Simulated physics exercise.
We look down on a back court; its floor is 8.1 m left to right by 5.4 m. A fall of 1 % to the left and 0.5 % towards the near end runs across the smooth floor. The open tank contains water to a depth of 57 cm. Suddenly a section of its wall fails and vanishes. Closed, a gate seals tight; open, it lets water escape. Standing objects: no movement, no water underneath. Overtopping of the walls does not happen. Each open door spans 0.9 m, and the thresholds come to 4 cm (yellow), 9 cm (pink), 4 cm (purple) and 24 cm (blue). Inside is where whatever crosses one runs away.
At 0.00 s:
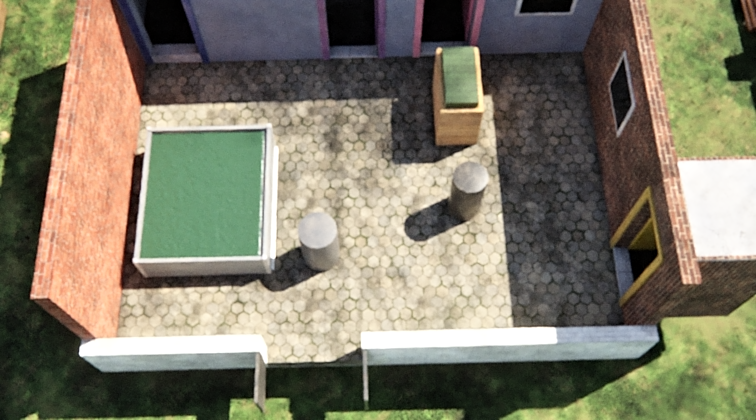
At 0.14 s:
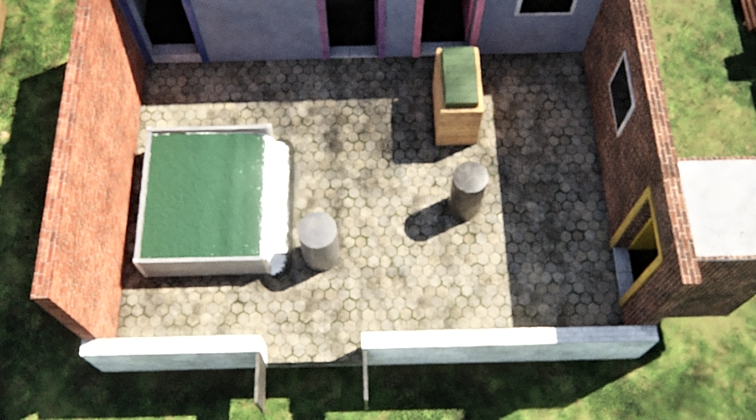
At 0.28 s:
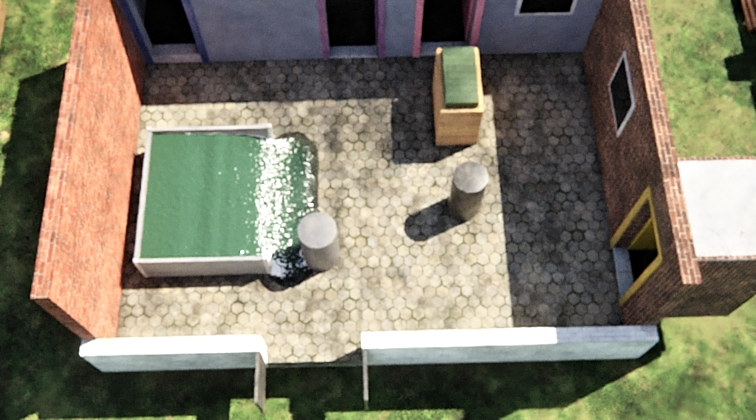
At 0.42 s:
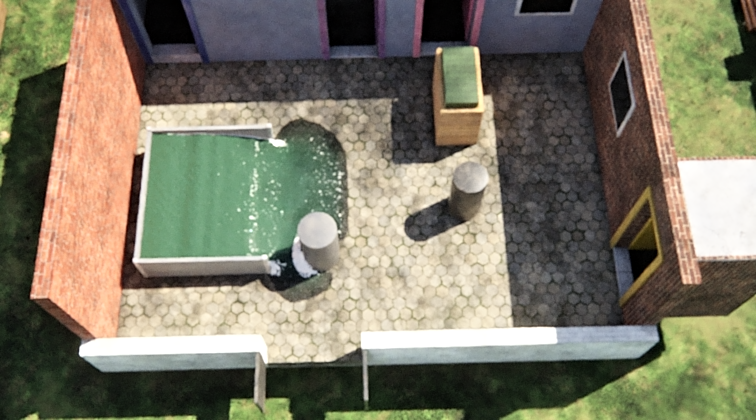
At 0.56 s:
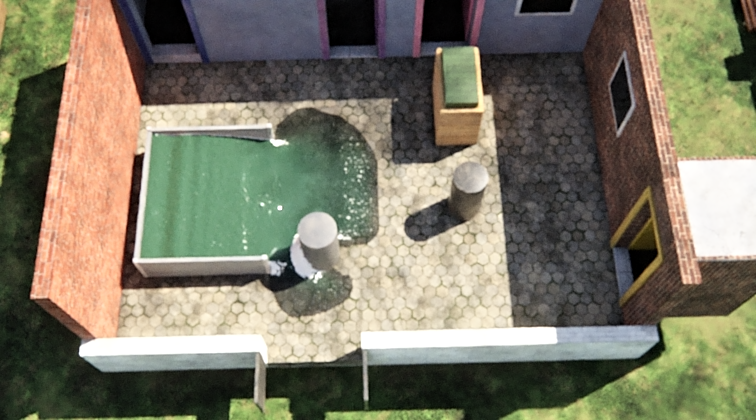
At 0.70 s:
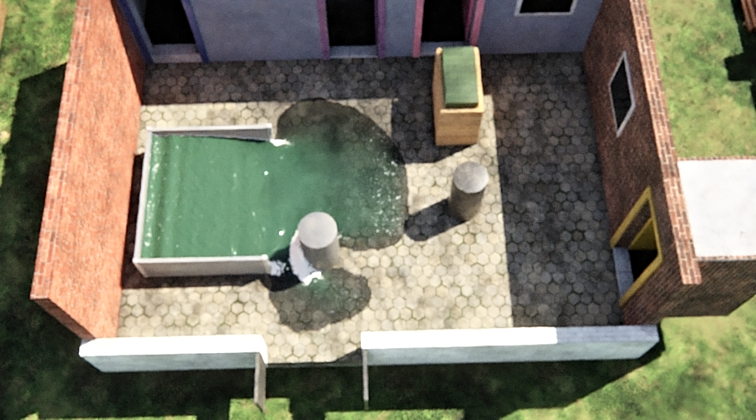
Green water sits still in an open tank at the left of a paved court until the tank's right wall vanishes. The water pours out rightward in a foaming front, splashes around the nearer grey cylinder, then spreads in a widening dark-edged sheet almost to the second cylinder.
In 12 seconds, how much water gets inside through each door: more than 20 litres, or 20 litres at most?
At the end, the yellow door overshoots the limit; the pink door overshoots the limit; the purple door overshoots the limit; the blue door undershoots the limit.
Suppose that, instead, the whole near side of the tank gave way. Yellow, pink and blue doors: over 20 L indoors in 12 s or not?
For yellow, too much; for pink, too little; for blue, too little.
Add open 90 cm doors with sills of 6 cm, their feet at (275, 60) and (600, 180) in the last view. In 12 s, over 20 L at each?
So the first one doesn't reach it, while the second one exceeds it.
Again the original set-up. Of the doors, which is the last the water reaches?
That's the blue door.
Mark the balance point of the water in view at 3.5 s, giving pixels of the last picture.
Close to (385, 192) in the last picture.
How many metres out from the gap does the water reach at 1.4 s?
Distance: Approx. 4.4 m.
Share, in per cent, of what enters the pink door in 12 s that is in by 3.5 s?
About 70 per cent.
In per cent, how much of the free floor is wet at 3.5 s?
Close to 75 in a hundred.
After 1.4 s water covers 35 % of the floor and is deepest (37 cm) near (300, 250); yellow door not reached, pink door not reached, purple door not reached, blue door not reached.
After 2.2 s water covers 55 % of the floor and is deepest (27 cm) near (435, 132); yellow door not reached, pink door 13 cm at the sill, 0 L in, purple door 6 cm at the sill, 0 L in, blue door not reached.
After 3.5 s water covers 75 % of the floor and is deepest (22 cm) near (619, 338); yellow door 10 cm at the sill, 2 L in, pink door 14 cm at the sill, 38 L in, purple door 10 cm at the sill, 8 L in, blue door not reached.
After 7.0 s water covers 85 % of the floor and is deepest (14 cm) near (483, 215); yellow door 8 cm at the sill, 83 L in, pink door 9 cm at the sill, 54 L in, purple door 6 cm at the sill, 50 L in, blue door 3 cm at the sill, 0 L in.
After 12.0 s water covers 95 % of the floor and is deepest (12 cm) near (150, 351); yellow door 4 cm at the sill, 103 L in, pink door 3 cm at the sill, 54 L in, purple door 4 cm at the sill, 53 L in, blue door 8 cm at the sill, 0 L in.
